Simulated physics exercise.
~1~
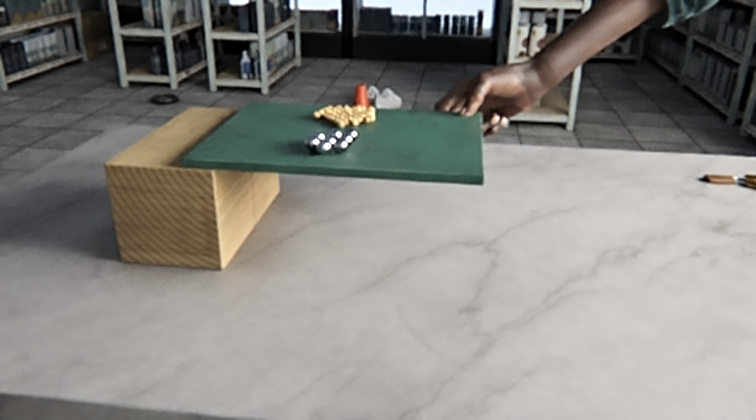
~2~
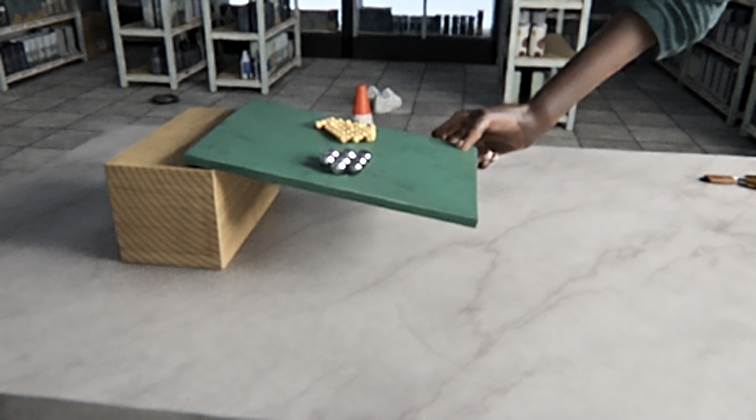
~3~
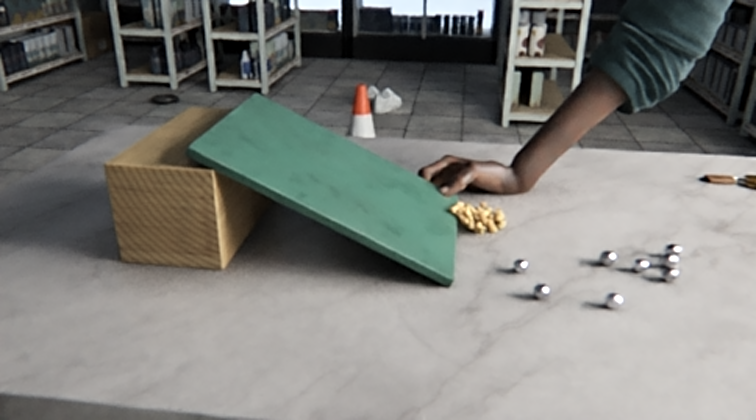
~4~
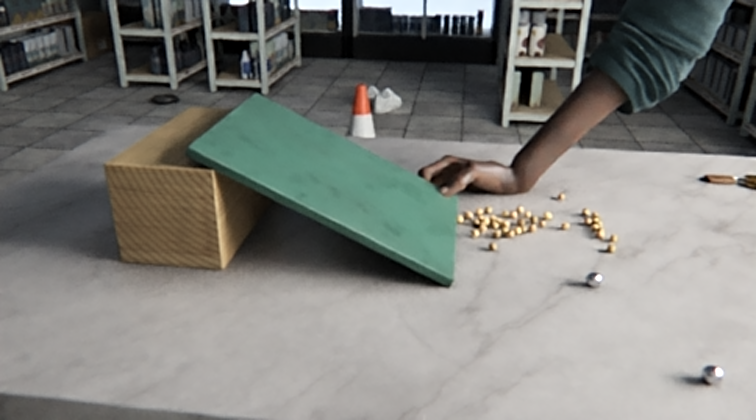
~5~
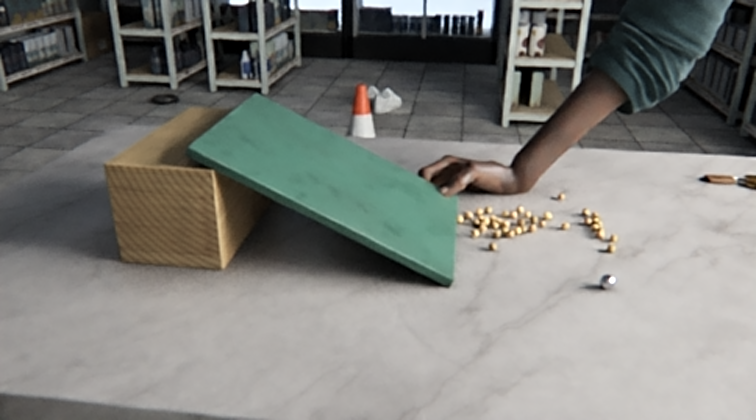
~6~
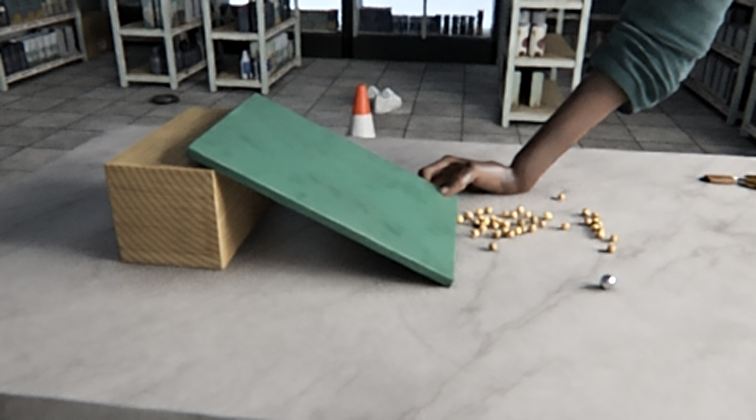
On a marble table, a hand lowers a green board, and silver balls outroll golden beads.
